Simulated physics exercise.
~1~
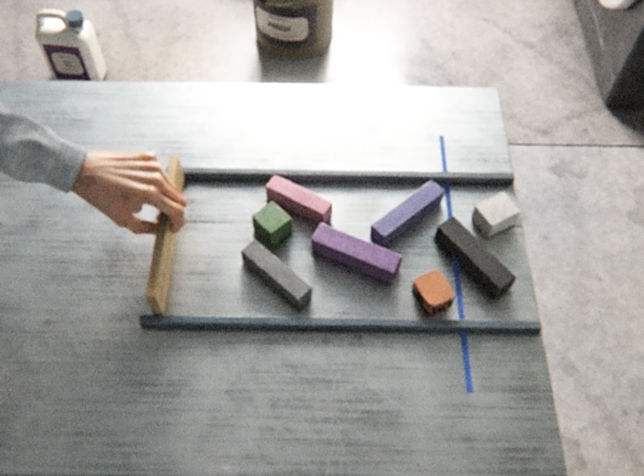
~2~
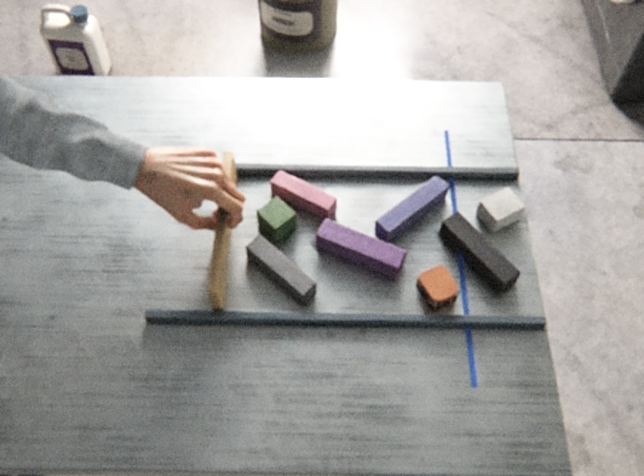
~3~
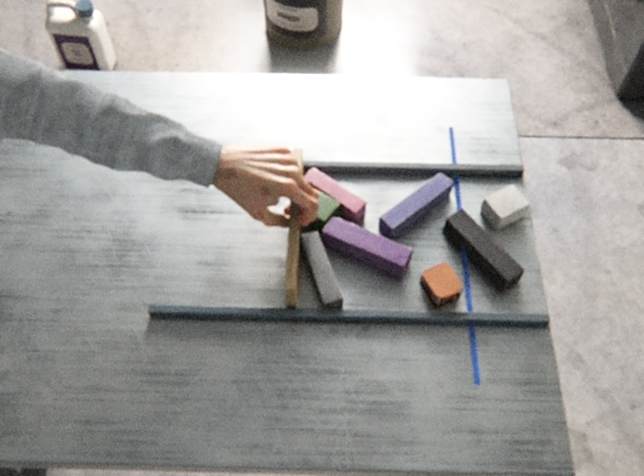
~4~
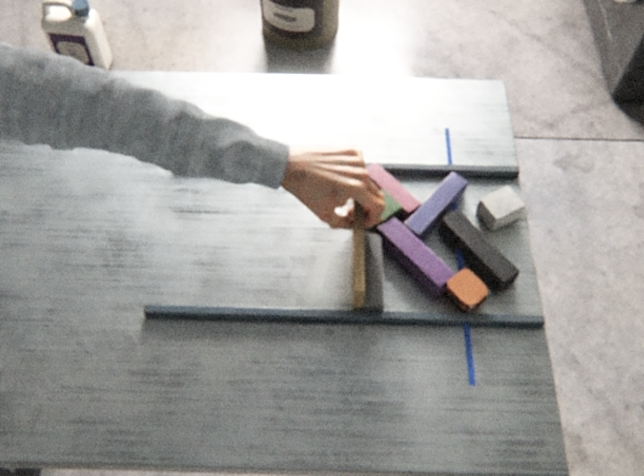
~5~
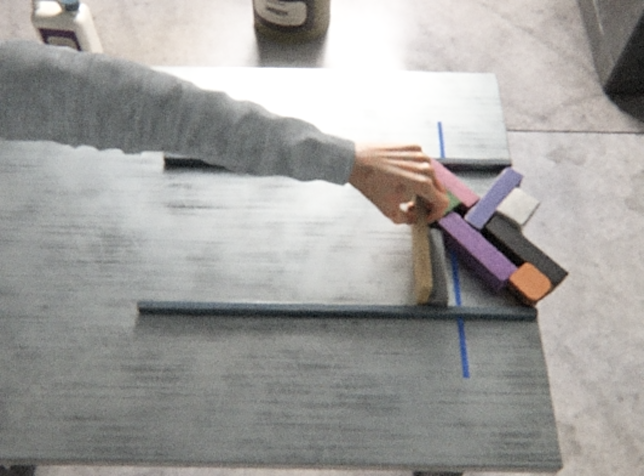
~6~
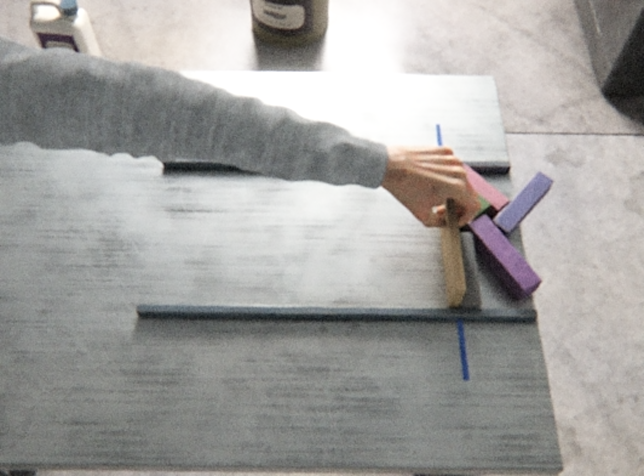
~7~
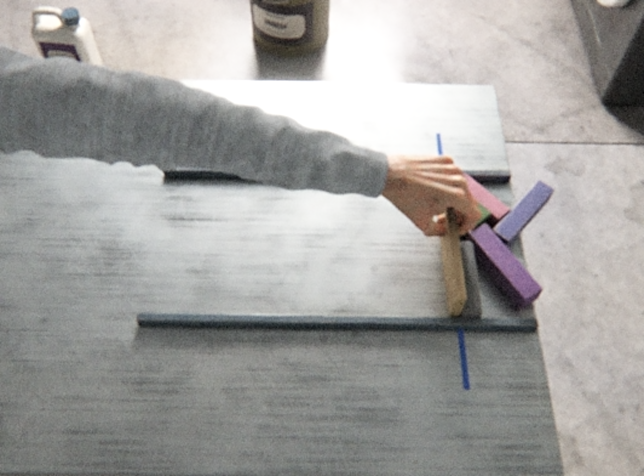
Hand pushing a wooden board rightward, bunching coloured blocks past blue tape until three drop off the table and others overhang its edge.
